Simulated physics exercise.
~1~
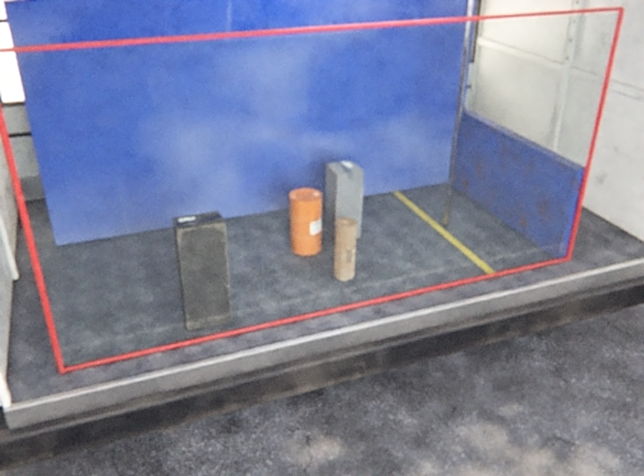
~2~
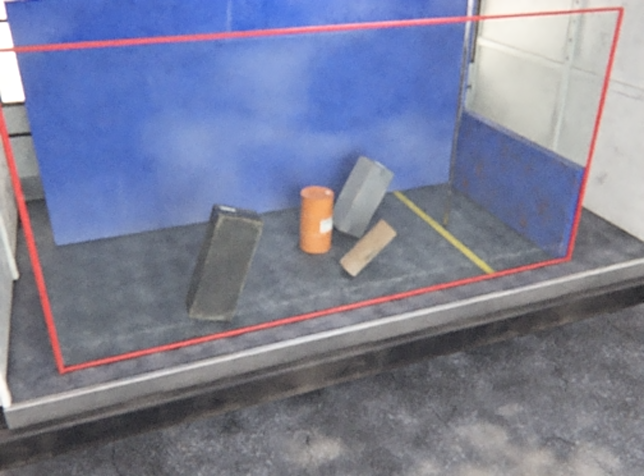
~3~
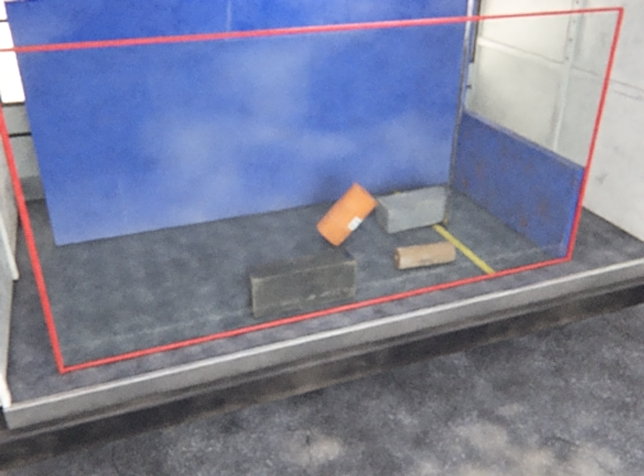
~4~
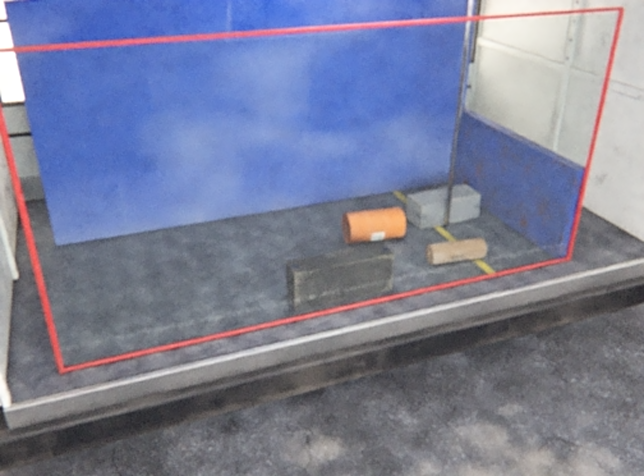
The clip opens on a dark-floored bay with a blue back wall, where a black tall box, an orange drum, a grey tall box and a small brown roll stand upright to the left of a yellow line. The two boxes and the roll tip to the right, the roll leaning steeply, while the drum stays upright. Those three then drop onto their sides farther right as the drum leans over. Finally the drum falls onto its side too, and all four shift right. The black box and drum end short of the line, the roll's middle lies just short of it, and the grey box's middle is beyond it.
